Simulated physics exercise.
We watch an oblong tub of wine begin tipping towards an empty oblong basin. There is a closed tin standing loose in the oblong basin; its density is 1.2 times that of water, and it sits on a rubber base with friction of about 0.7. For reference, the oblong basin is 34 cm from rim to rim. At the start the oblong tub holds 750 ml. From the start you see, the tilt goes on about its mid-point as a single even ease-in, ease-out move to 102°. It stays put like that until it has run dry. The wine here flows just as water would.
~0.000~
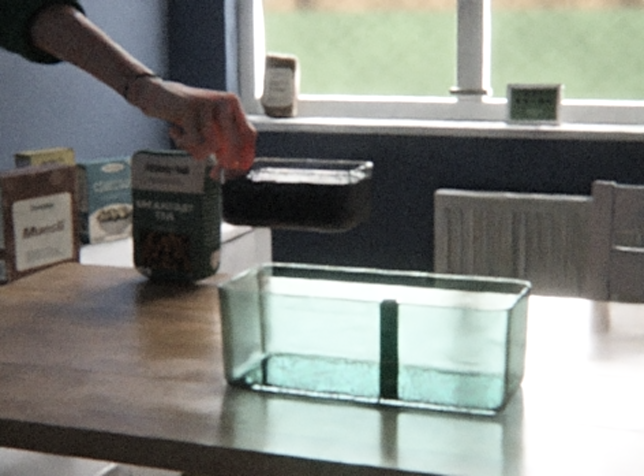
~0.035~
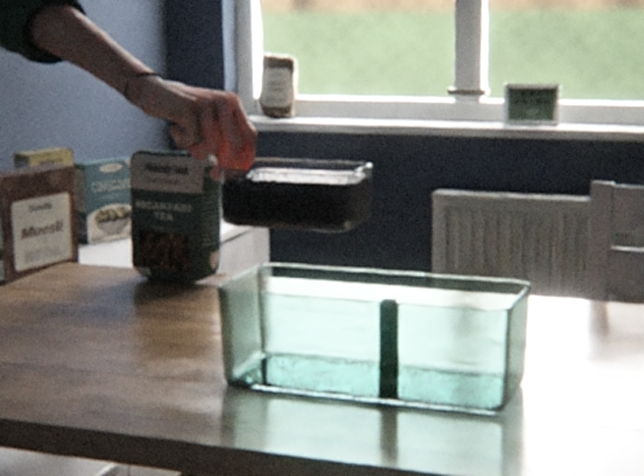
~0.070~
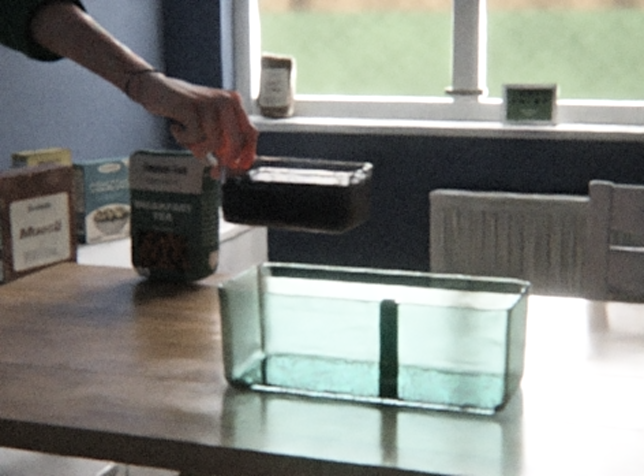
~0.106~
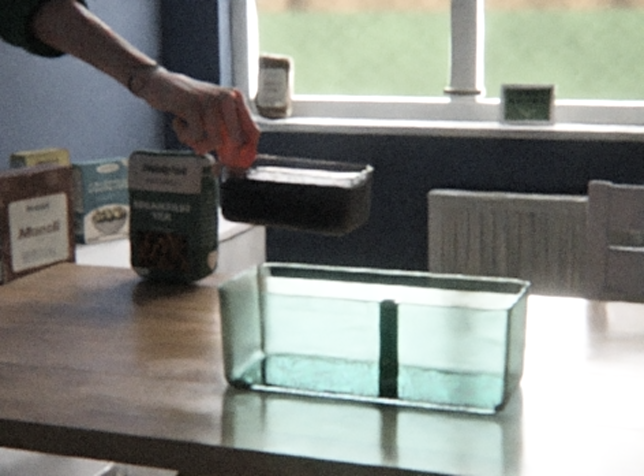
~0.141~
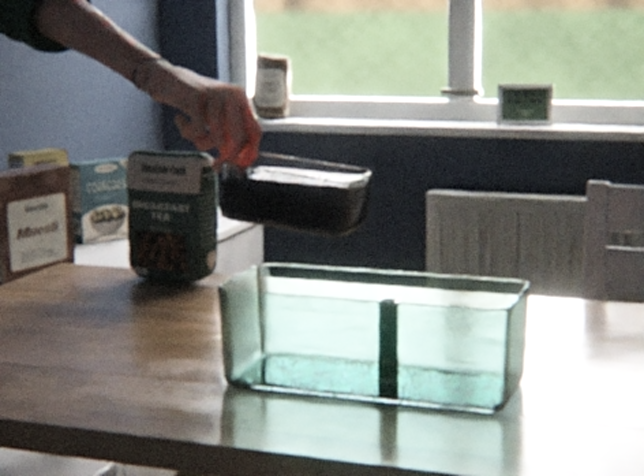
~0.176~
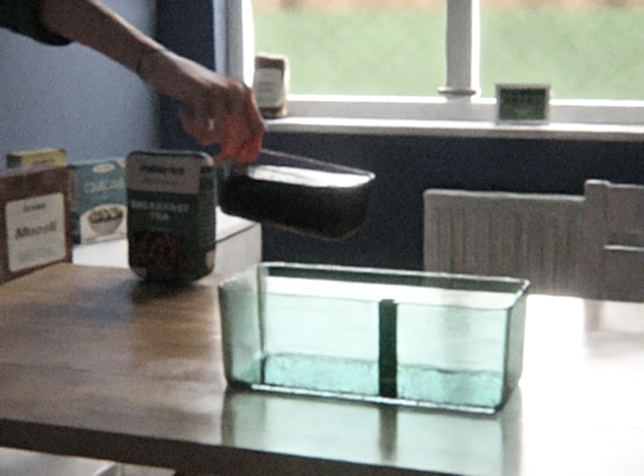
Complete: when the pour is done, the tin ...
... remains on its base.
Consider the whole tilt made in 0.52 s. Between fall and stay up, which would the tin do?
Outcome - the tin remains standing.
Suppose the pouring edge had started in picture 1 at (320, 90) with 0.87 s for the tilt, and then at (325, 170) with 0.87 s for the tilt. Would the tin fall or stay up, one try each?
In the first try it remains standing; in the second it comes down.
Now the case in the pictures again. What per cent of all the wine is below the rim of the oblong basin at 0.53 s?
Close to 20 in a hundred.
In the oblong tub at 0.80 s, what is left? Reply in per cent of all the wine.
About 7 per cent.
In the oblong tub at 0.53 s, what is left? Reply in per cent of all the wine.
Roughly 40 percent.
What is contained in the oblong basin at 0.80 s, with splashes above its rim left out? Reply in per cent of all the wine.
Near 88 in a hundred.
Then, 0.53 s in, the tilt is 69° and 41 per cent is still to pour; the tin stands where it began.
Then, 0.80 s in, the tilt is 100° and 7 per cent is still to pour; the tin stands where it began.
Then, 1.07 s in, the tilt is 102° and 1 per cent is still to pour; the tin stands where it began.
Then, 1.37 s in, the tilt is 102° and 0 per cent is still to pour; the tin stands where it began.
Finally, the tin stands where it began.
